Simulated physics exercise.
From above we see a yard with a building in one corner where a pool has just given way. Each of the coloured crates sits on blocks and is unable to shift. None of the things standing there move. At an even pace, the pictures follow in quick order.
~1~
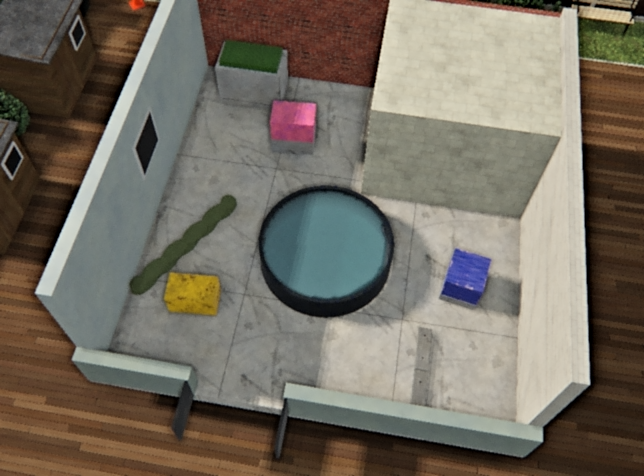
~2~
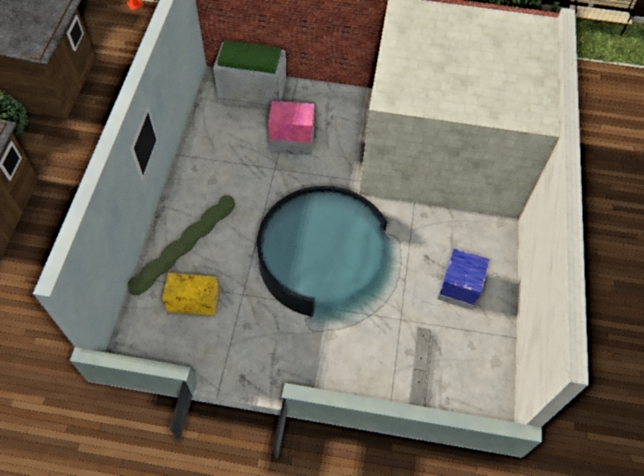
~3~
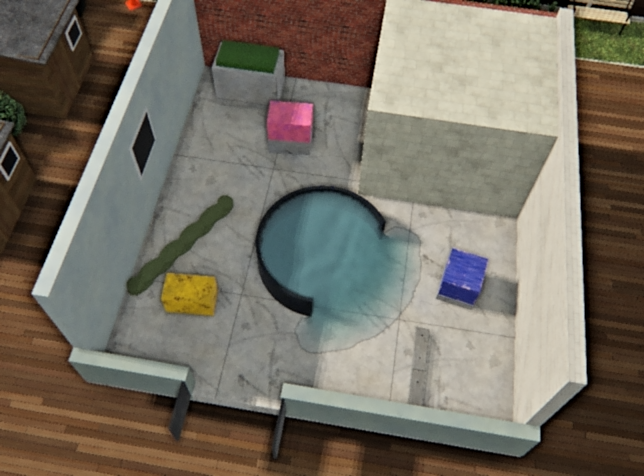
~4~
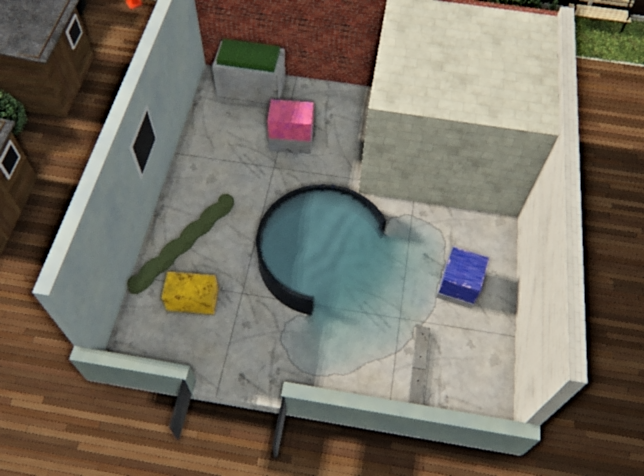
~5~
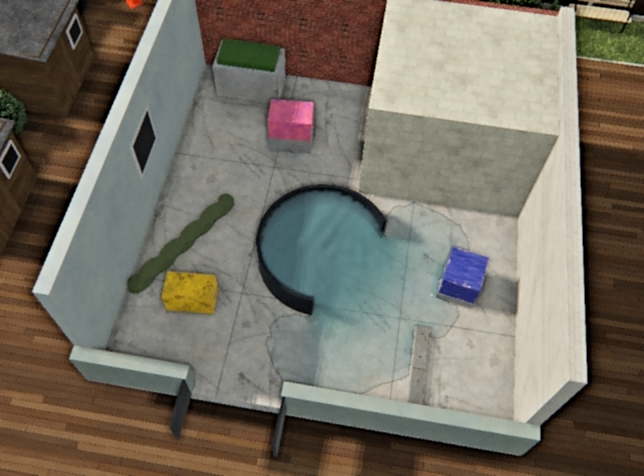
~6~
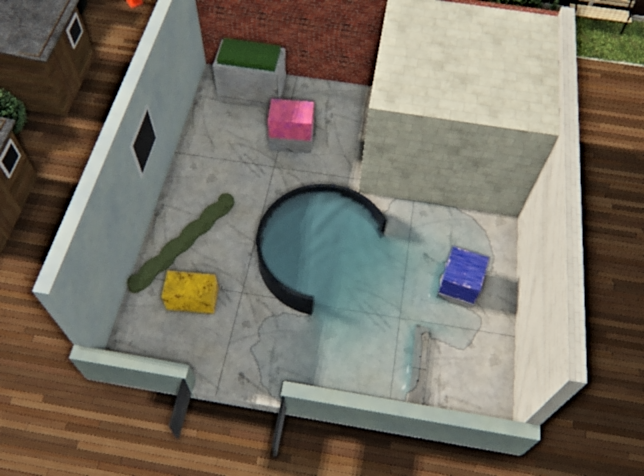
We see a round pool standing whole in a walled yard with coloured crates, then its lower right side opens and water pours out, spreading steadily across the paving toward the front wall and around the blue crate.
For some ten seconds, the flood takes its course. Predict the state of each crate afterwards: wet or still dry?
Outcome: The blue crate is within reach of the water; the pink crate is out of reach of the water; the yellow crate is within reach of the water.
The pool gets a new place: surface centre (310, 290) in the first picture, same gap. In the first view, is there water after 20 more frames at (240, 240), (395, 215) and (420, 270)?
The first spot is not reached, the second inundated, and the third inundated.
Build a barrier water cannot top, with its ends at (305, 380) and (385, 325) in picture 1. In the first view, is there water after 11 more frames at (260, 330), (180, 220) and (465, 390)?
Outcome by spot, in order - watered, unwatered, watered.
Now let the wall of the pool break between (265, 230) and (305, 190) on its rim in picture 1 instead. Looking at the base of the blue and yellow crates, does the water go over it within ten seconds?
Result - blue crate stays clear, yellow crate gets flooded.
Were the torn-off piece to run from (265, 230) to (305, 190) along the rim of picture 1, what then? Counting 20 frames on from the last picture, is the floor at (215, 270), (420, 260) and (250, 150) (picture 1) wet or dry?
Order as asked: Swamped, untouched, swamped.
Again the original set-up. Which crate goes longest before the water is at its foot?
I'd go with the one in pink.
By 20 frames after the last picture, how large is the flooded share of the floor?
Estimate: Some 50 in a hundred.
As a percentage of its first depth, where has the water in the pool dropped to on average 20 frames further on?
Around 22 percent, give or take.
A moment on, water covers 30 % of the floor; the blue crate water round its plinth, the pink crate not reached, the yellow crate not reached.
Next, water covers 35 % of the floor; the blue crate water round its plinth, the pink crate not reached, the yellow crate not reached.
Then, water covers 50 % of the floor; the blue crate water round its plinth, the pink crate not reached, the yellow crate water round its plinth.
Later, water covers 65 % of the floor; the blue crate water round its plinth, the pink crate water round its plinth, the yellow crate water round its plinth.
In the end, water covers 80 % of the floor; the blue crate was topped, the pink crate stayed above the water, the yellow crate was topped.
